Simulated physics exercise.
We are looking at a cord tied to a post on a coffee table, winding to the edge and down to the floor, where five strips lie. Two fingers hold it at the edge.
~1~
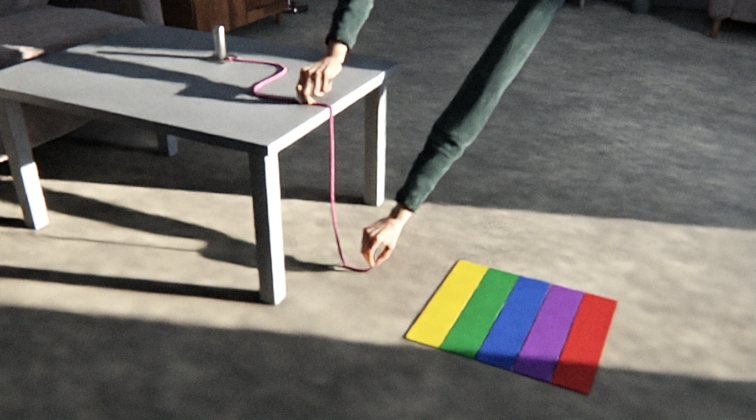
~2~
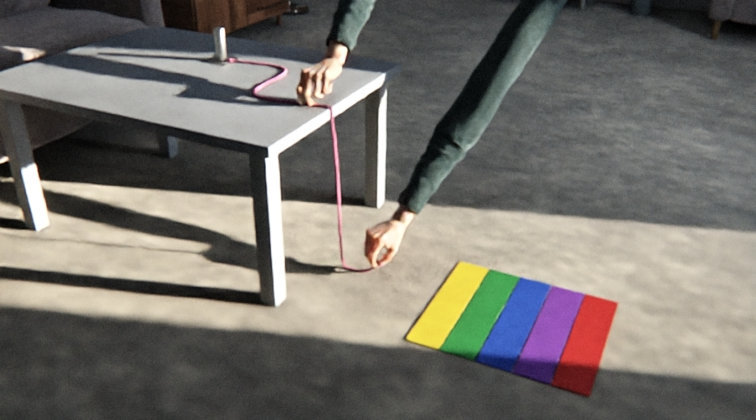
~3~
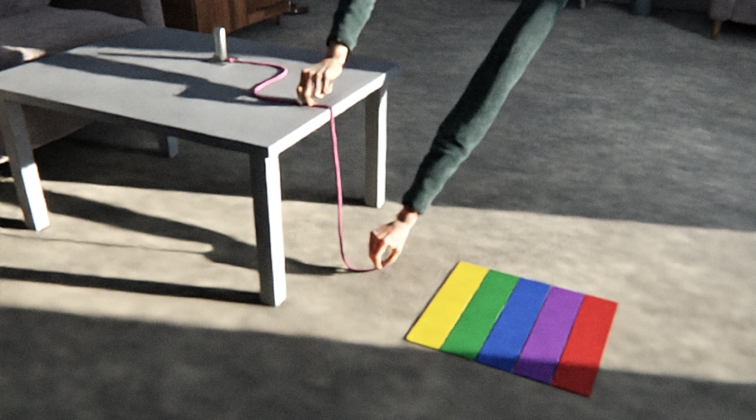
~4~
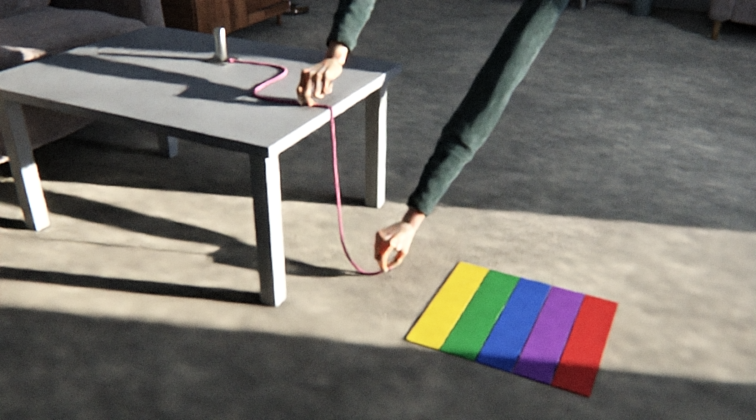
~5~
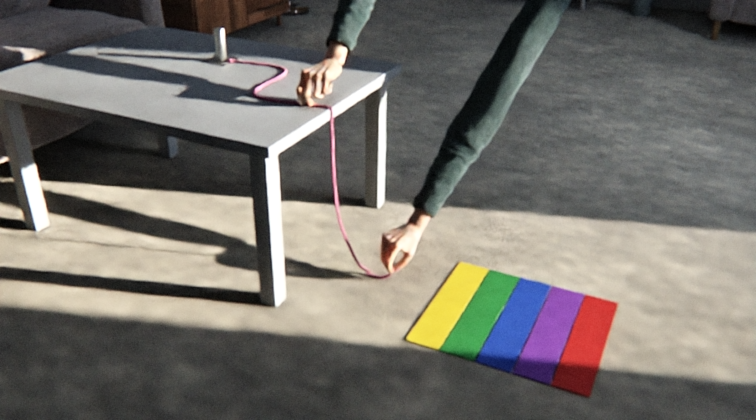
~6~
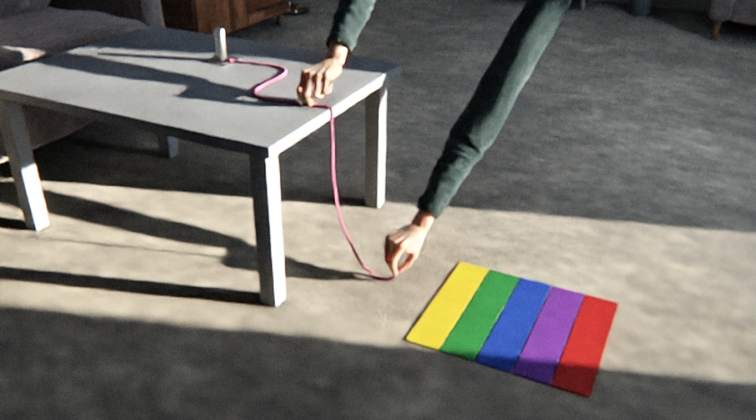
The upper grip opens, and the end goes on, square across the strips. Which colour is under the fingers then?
It gets as far as the purple strip.
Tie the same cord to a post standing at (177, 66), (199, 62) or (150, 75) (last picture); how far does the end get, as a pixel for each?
About (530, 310), (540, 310) and (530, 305).
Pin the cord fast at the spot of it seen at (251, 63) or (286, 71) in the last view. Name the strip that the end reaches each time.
In that order: Purple; purple.
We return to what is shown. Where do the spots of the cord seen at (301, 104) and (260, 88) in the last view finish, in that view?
The first at (367, 125), the second at (311, 91).
Soon after, end near (491, 297); over green.
Then, end near (534, 308); over blue.
At full stretch, end near (560, 316); over purple. The purple one.
